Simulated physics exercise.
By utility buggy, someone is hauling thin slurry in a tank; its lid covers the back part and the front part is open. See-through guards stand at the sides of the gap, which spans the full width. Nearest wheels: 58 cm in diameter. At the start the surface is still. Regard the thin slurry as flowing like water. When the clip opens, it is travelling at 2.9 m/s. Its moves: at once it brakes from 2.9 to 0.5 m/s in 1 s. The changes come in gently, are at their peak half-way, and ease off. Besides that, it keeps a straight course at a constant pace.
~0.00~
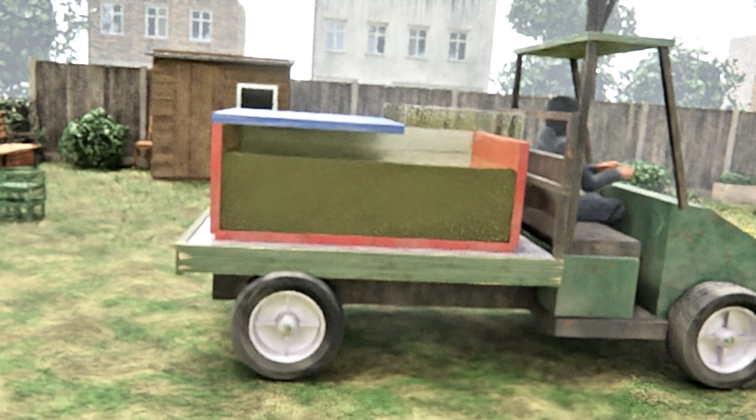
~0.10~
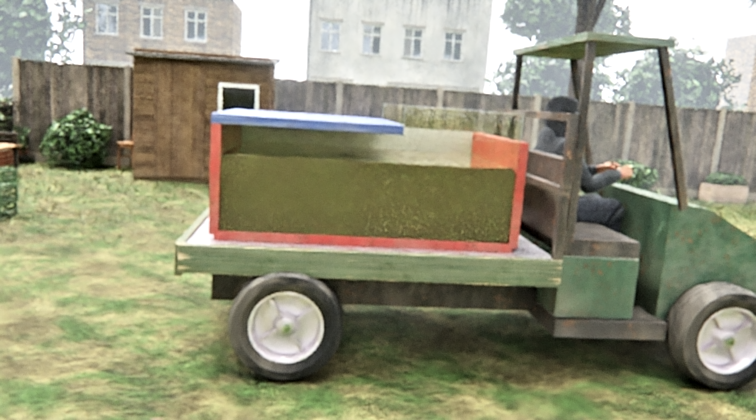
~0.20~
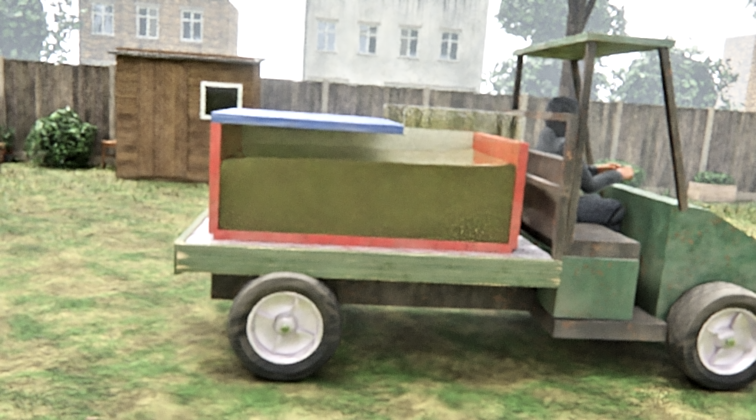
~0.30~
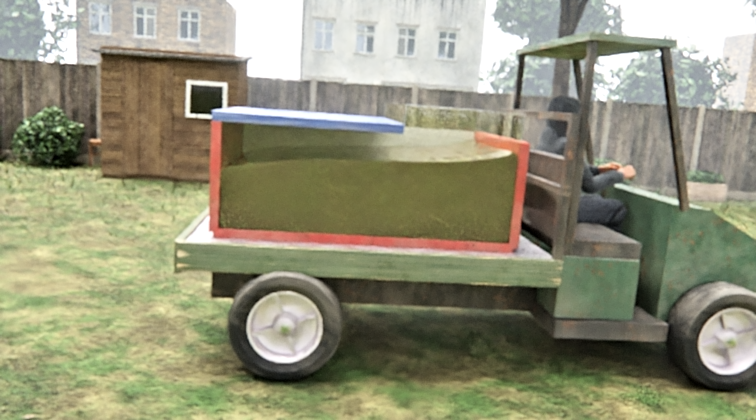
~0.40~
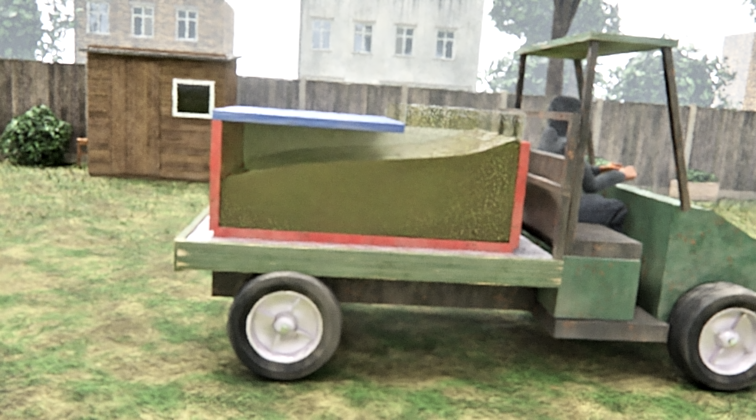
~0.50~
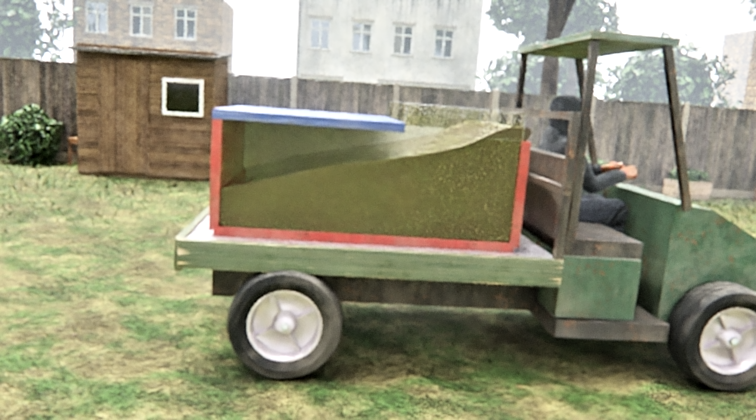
In a fenced garden, a green buggy rolling right with a half-covered tank, murky liquid climbing toward the open front end.
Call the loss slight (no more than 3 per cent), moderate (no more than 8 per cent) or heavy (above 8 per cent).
Heavy.
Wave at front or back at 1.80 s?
At the aft end.
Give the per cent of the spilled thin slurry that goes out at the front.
About 100 percent.
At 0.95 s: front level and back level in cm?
It reads roughly 58 cm up front and 10 cm at the back.
After 0.95 s the surface stands 58 cm on the front, 9 cm on the back; the loss stands at 17 per cent, over the front.
After 1.40 s the surface stands 37 cm on the front, 26 cm on the back; the loss stands at 15 per cent, over the front.
After 1.80 s the surface stands 22 cm on the front, 53 cm on the back; the loss stands at 15 per cent, over the front.
After 3.88 s the loss stands at 15 per cent, over the front, 95 of 620 litres.
